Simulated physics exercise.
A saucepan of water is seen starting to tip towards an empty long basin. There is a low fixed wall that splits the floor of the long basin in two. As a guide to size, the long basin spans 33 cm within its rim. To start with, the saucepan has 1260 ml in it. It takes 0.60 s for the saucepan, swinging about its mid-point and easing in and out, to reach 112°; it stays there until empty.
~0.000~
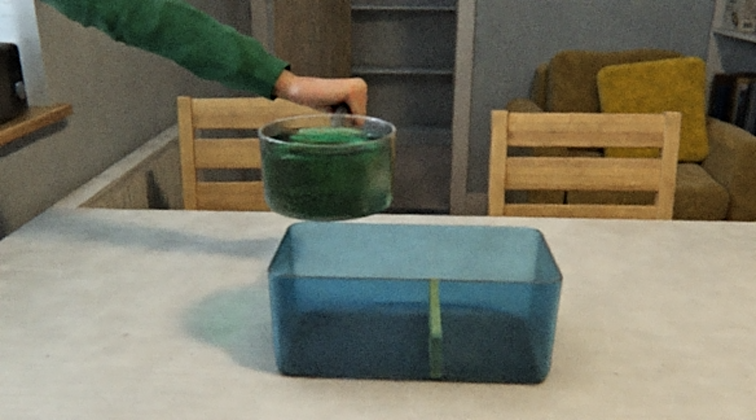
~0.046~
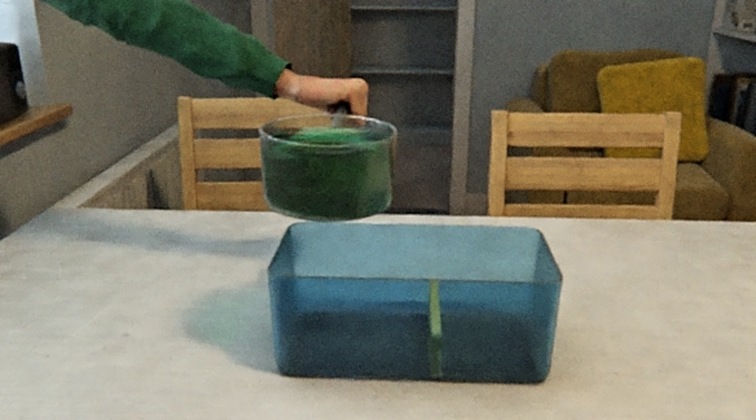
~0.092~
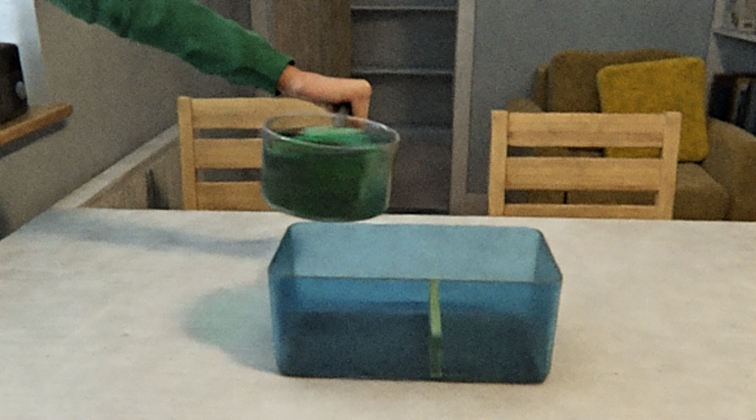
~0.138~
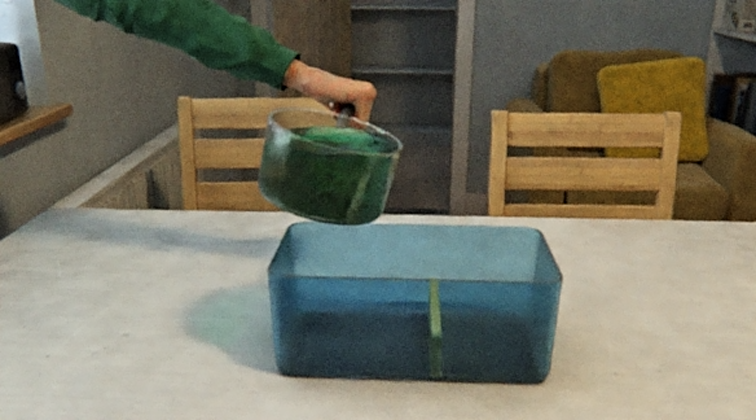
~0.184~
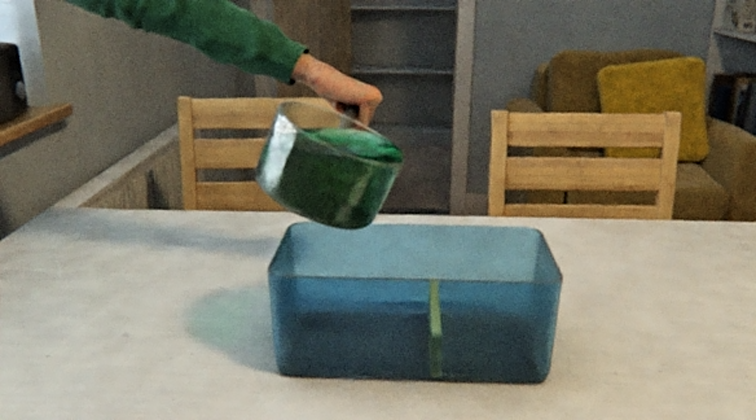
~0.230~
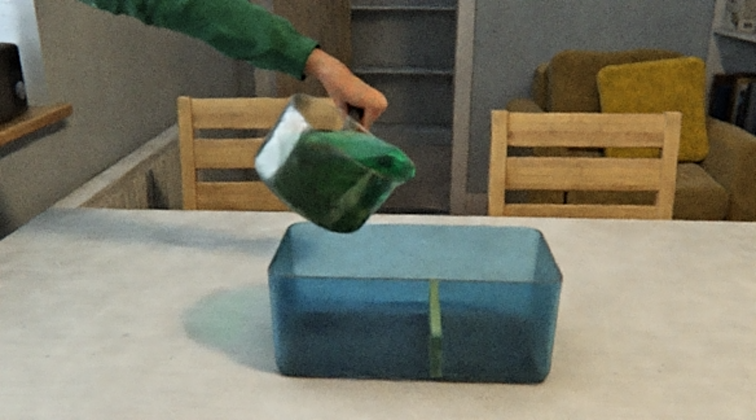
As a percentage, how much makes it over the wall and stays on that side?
Some 34 per cent makes it over and stays.
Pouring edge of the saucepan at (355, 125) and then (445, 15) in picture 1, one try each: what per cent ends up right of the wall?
About 15 %, then about 75 %.
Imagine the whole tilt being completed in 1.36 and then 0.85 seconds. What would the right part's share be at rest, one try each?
Try 1: Approx. 65 %; try 2: Approx. 50 %.
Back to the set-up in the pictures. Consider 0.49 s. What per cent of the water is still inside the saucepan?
Near 26 in a hundred.
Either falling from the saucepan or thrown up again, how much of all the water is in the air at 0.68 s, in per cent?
Close to 7 in every hundred parts.
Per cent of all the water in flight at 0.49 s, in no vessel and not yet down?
Estimate: Some 24 % of the total.
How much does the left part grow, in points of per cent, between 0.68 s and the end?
It comes to some 8 per cent.
By 0.49 s the tilt is 103° and 25 per cent is still to pour, 21 is left of the wall and 29 right of it.
By 0.68 s the tilt is 112° and 4 per cent is still to pour, 55 is left of the wall and 33 right of it.
By 0.88 s the tilt is 112° and 0 per cent is still to pour, 61 is left of the wall and 34 right of it.
By 1.10 s the tilt is 112° and 0 per cent is still to pour, 63 is left of the wall and 34 right of it.
At rest 63 per cent lies left of the wall, 34 right of it and 3 outside.
